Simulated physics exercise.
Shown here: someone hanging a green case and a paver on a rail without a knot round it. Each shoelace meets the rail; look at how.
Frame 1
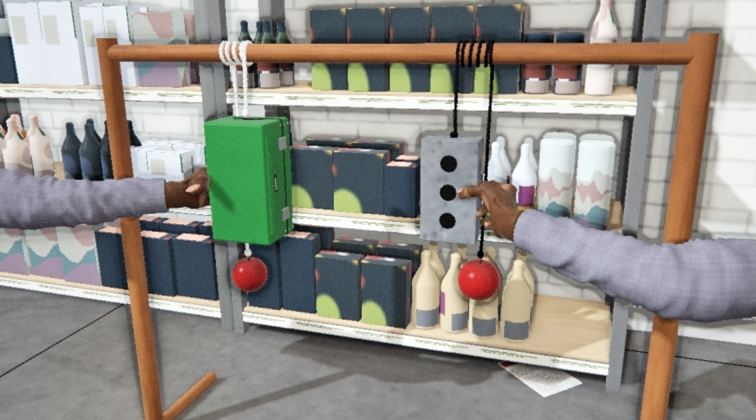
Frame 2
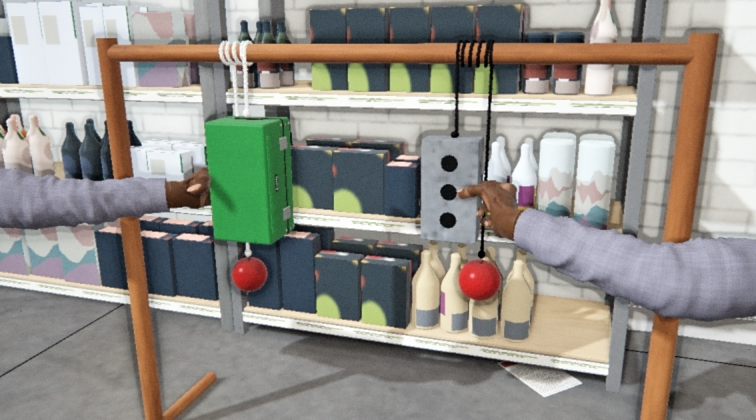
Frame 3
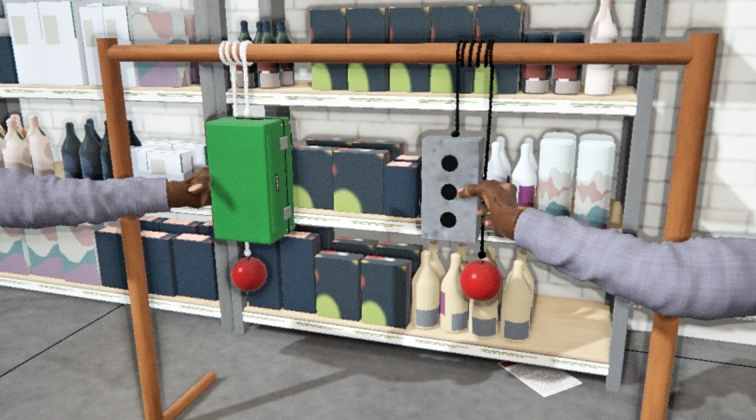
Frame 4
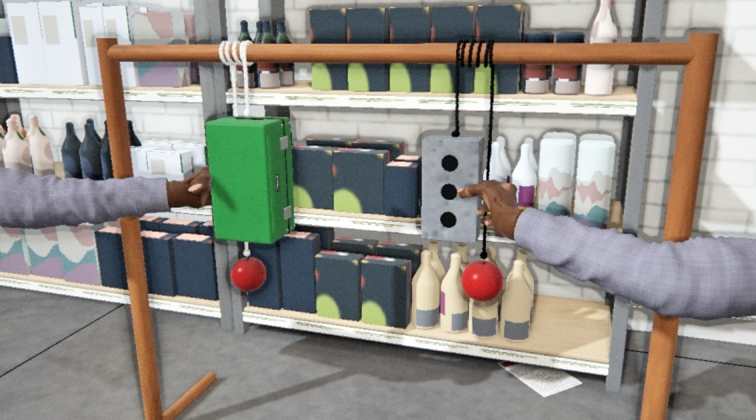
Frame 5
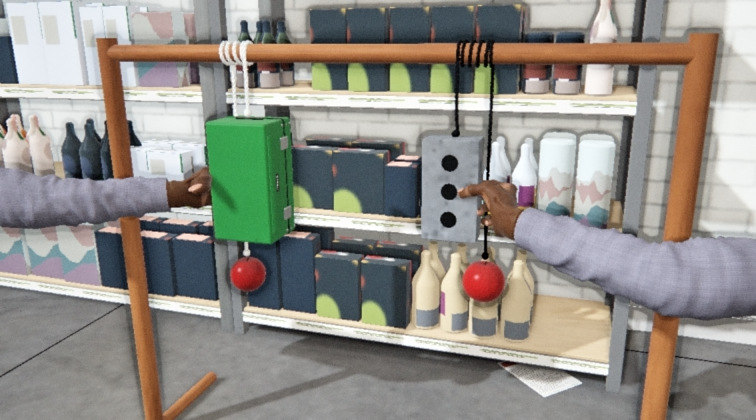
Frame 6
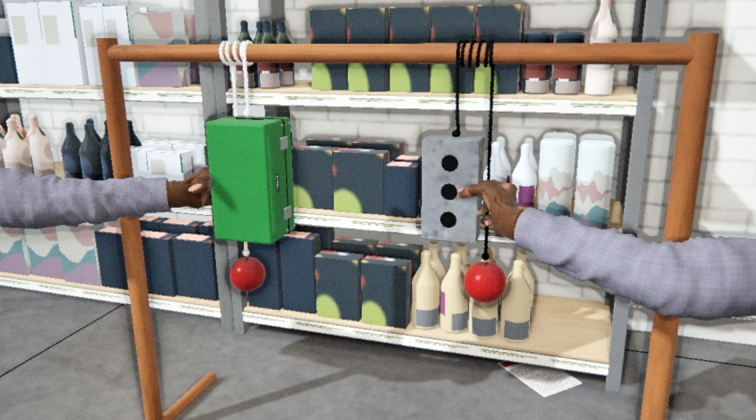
Round red objects drifting very slightly on laces wound round a wooden rail, as hands touch a green case and grey block.
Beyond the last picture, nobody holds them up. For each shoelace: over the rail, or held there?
In the end well the green case stays right there as expected; well the paver stays right there as expected.
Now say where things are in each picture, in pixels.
In the first frame, green case (251, 179); paver (451, 189); left apple (250, 274); right apple (479, 280).
In the second frame, green case (252, 179); paver (451, 189).
In the third frame, green case (252, 179); paver (452, 189).
In the fourth frame, green case (252, 179); paver (452, 189).
In the fifth frame, green case (252, 179); paver (452, 189).
In the sixth frame, green case (252, 179); paver (452, 189); left shoelace wound several times round the rail; right shoelace wound several times round the rail.
Then, 0.26 s past the final frame, green case still up near (252, 174); paver still up near (453, 191).
When it is over, green case still up near (251, 171); paver still up near (456, 191). The green case is held and the paver keeps its height.
